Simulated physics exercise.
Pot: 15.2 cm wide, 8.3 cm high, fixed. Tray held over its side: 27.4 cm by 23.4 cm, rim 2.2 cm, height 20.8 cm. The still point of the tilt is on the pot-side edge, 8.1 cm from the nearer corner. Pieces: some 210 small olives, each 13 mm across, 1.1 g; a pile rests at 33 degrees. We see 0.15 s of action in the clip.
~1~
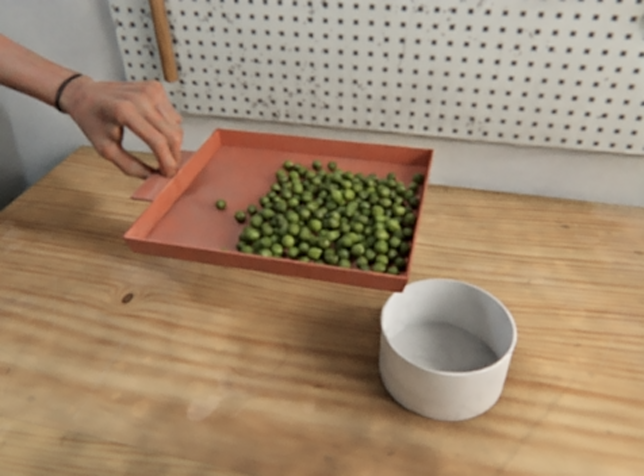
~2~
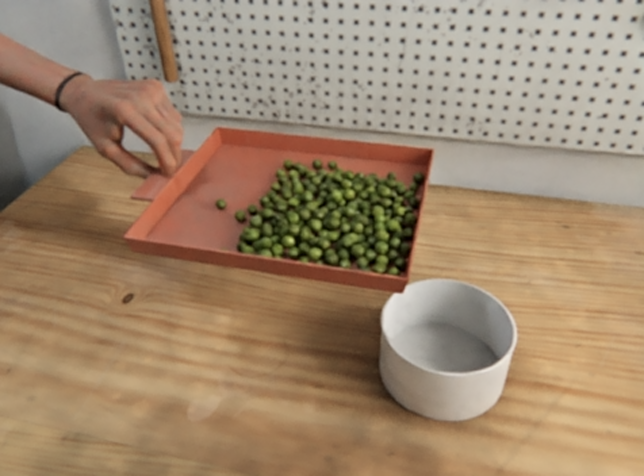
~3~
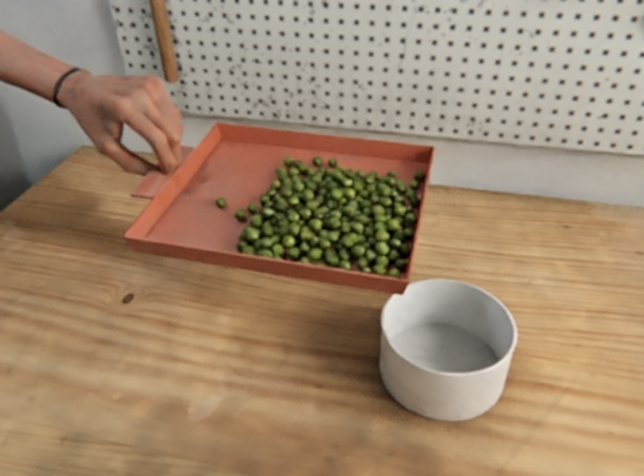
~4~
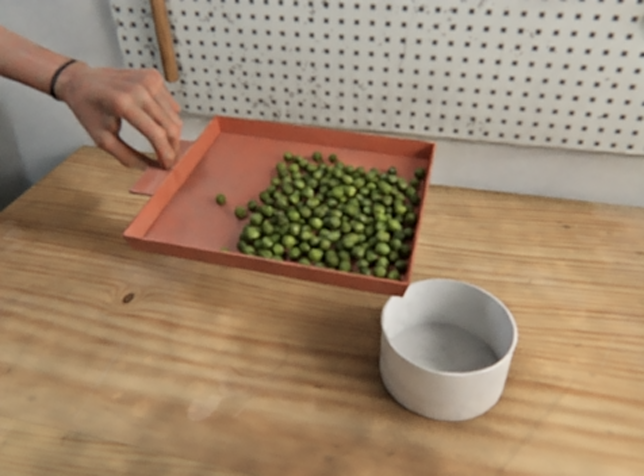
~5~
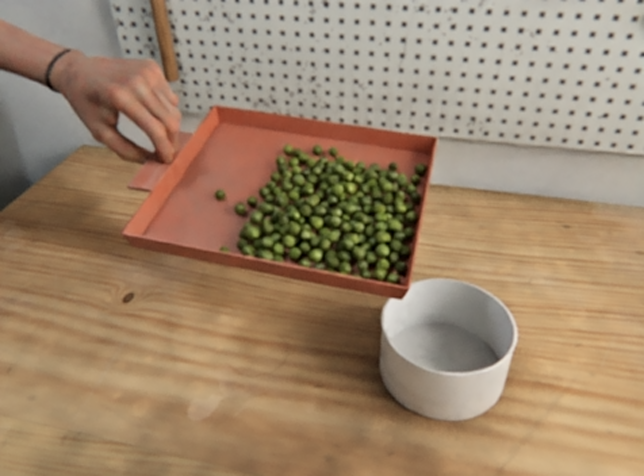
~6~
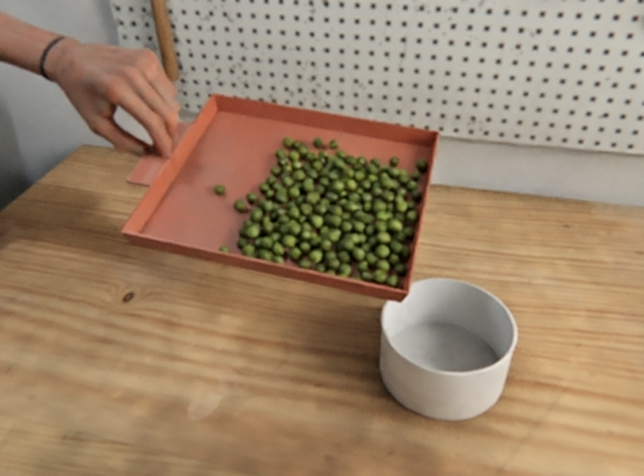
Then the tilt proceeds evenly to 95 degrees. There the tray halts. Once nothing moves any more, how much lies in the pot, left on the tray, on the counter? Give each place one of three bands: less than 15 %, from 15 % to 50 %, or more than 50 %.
Pot - less than 15 %; left on the tray - less than 15 %; counter - more than 50 %.
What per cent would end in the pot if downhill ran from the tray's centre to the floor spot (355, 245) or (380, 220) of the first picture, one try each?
Roughly 20 % for the first direction, roughly 55 % for the second.
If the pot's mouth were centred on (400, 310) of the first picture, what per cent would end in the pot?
The share would be some 5 per cent.
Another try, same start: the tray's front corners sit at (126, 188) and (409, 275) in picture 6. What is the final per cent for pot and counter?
Pot: 55, counter: 45.
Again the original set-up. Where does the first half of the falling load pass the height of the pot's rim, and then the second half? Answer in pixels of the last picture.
At roughly (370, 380) first, later on at (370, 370).
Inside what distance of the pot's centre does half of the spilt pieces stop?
Roughly 16 centimetres.
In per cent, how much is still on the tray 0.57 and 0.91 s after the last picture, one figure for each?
In order, 90 and 15.
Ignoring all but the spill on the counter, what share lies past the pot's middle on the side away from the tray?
I'd put it close to 20 per cent.
Then, 0.34 s after the last picture, tilt 52 degrees; the tray holds 100 %, the pot 0 %.
Then, 0.57 s after the last picture, tilt 80 degrees; the tray holds 90 %, the pot 0 %.
Then, 0.91 s after the last picture, tilt 95 degrees; the tray holds 15 %, the pot 0 %.
In the end, pot 5 %, tray 0 %, counter 95 %.
